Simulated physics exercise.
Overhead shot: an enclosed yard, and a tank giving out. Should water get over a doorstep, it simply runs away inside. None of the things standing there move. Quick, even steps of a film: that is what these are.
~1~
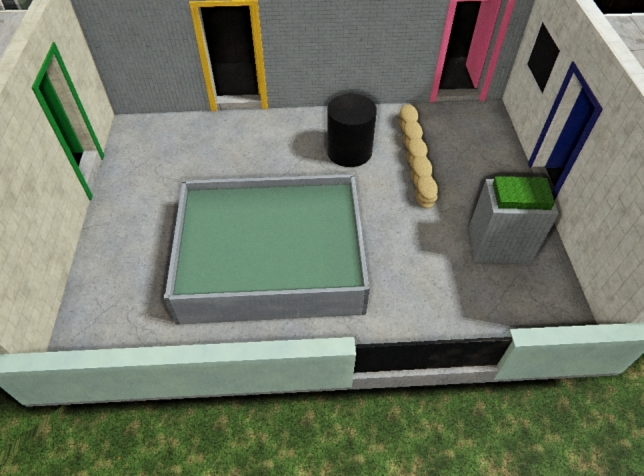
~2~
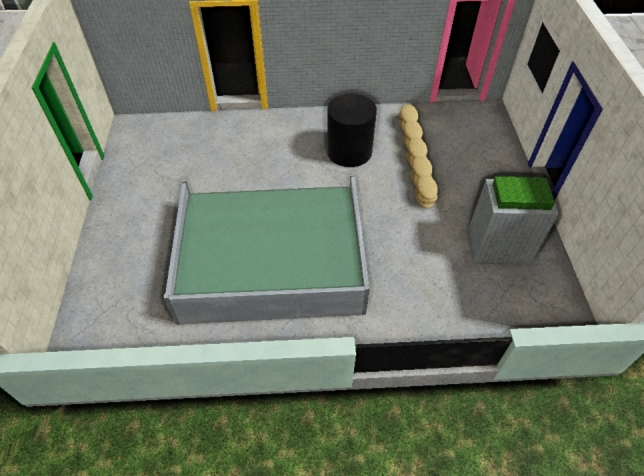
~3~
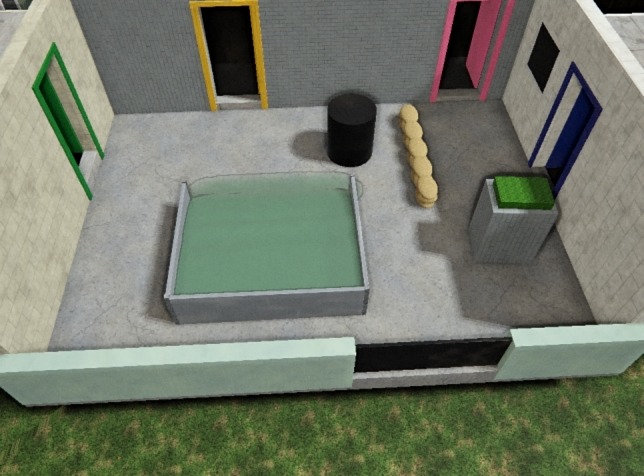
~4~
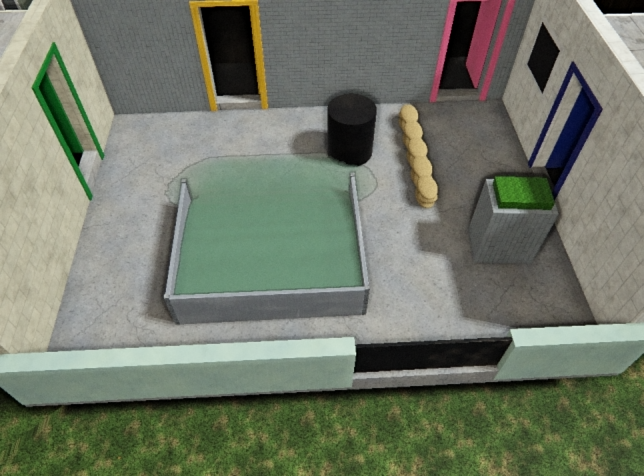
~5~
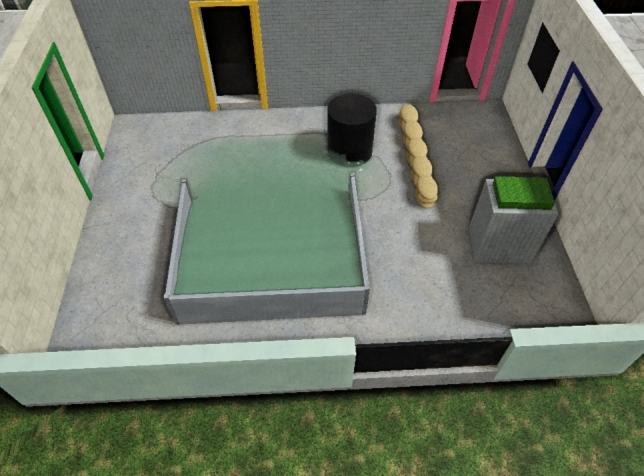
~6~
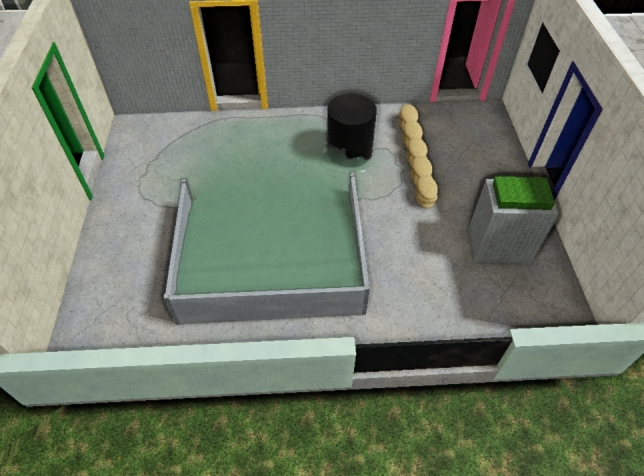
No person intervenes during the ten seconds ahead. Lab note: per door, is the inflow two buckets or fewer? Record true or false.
Green door true; blue door true; pink door true; yellow door false.
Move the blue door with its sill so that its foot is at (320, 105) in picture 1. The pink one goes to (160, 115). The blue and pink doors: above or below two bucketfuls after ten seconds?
Blue door: Exceeds the limit; pink door: Exceeds the limit.
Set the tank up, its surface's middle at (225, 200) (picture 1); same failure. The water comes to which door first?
That would be the one in yellow.
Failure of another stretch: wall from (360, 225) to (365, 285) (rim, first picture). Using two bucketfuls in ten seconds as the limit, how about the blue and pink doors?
The blue door ends up above, while the pink door ends up above.
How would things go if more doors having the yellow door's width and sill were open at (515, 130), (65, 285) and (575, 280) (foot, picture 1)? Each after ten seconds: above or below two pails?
Result, in listed order - misses the mark, misses the mark, misses the mark.
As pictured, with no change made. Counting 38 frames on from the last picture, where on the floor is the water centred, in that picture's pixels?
I reckon somewhere around (255, 209).
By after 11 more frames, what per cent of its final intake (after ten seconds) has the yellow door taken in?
Near 55 in a hundred.
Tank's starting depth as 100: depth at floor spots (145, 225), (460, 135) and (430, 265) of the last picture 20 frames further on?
Depths of roughly 6, 2 and 2 per cent.
A moment on, water covers 30 % of the floor; the green door not reached, the blue door not reached, the pink door not reached, the yellow door over two buckets in.
Next, water covers 35 % of the floor; the green door wet at the sill, nothing in, the blue door not reached, the pink door not reached, the yellow door far over two buckets in.
Then, water covers 55 % of the floor; the green door wet at the sill, nothing in, the blue door not reached, the pink door wet at the sill, nothing in, the yellow door far over two buckets in.
Later, water covers 90 % of the floor; the green door wet at the sill, nothing in, the blue door wet at the sill, nothing in, the pink door wet at the sill, nothing in, the yellow door far over two buckets in.
In the end, water covers 95 % of the floor; the green door wet at the sill, nothing in, the blue door wet at the sill, nothing in, the pink door wet at the sill, nothing in, the yellow door far over two buckets in.
